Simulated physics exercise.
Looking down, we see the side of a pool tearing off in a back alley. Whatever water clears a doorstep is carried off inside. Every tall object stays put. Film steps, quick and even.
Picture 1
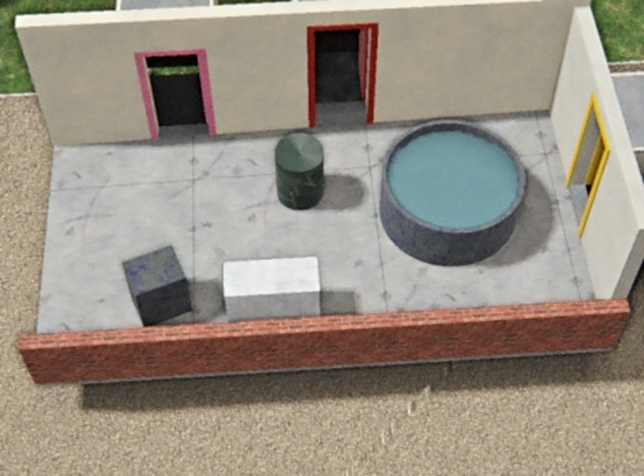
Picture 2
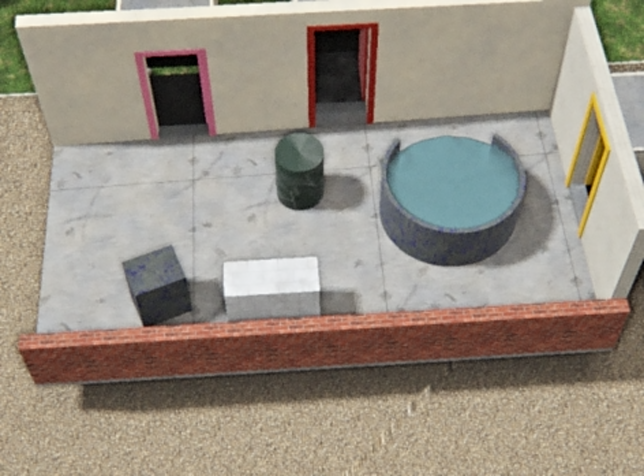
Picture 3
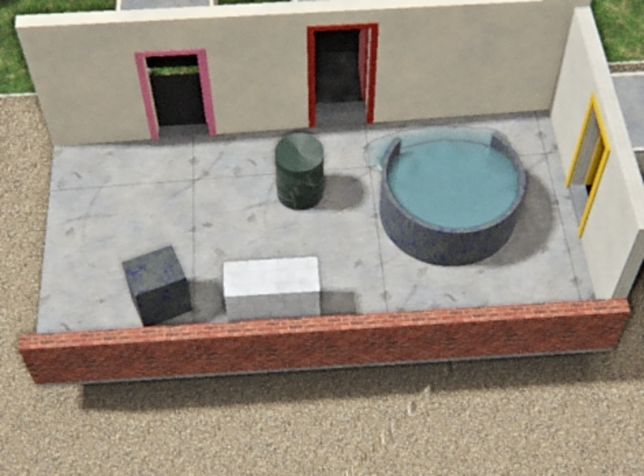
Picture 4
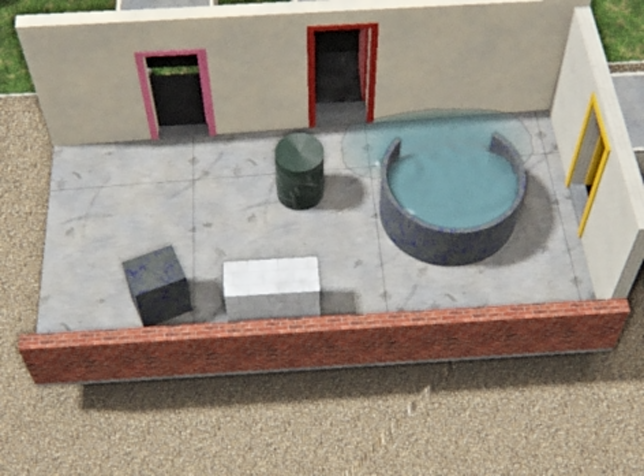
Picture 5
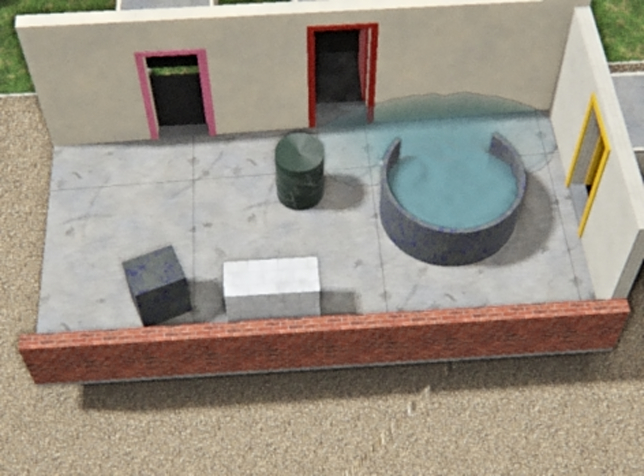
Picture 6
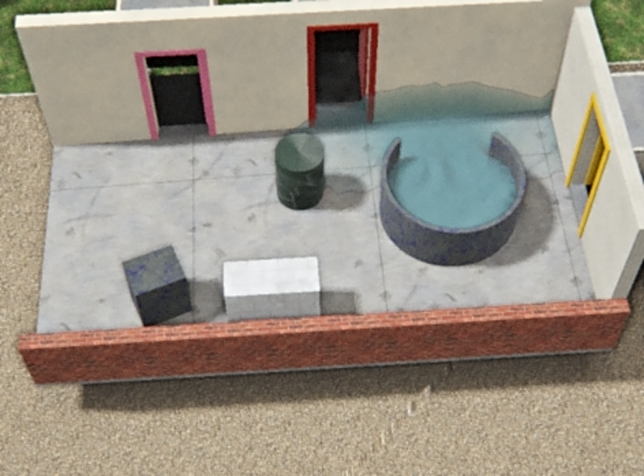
A round pool's far side opens and water pours out, spreading against the cream back wall.
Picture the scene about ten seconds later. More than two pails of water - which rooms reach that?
The pink door reaches it; the yellow door falls short; the red door falls short.
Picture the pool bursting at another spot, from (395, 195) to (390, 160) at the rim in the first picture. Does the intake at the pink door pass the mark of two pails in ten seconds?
Pink: Falls short.
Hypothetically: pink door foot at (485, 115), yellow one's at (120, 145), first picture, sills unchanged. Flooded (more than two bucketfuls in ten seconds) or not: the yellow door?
I'd say the yellow door remains short of it.
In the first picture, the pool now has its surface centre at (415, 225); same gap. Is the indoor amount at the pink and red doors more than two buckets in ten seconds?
I'd say pink overshoots the threshold while red overshoots the threshold.
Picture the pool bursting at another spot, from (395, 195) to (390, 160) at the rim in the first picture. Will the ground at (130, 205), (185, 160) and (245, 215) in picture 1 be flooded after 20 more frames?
Submerged, submerged, submerged.
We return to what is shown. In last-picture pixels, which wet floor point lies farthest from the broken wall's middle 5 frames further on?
I'd put it around (151, 145).
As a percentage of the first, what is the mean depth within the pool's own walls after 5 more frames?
It works out to roughly 48 %.
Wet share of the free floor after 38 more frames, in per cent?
Near 95 in a hundred.
A moment on, water covers 20 % of the floor; the pink door wet at the sill, nothing in, the yellow door not reached, the red door under two buckets in.
Next, water covers 50 % of the floor; the pink door wet at the sill, nothing in, the yellow door wet at the sill, nothing in, the red door under two buckets in.
Then, water covers 75 % of the floor; the pink door under two buckets in, the yellow door wet at the sill, nothing in, the red door under two buckets in.
Later, water covers 95 % of the floor; the pink door over two buckets in, the yellow door wet at the sill, nothing in, the red door under two buckets in.
In the end, water covers 90 % of the floor; the pink door over two buckets in, the yellow door wet at the sill, nothing in, the red door under two buckets in.
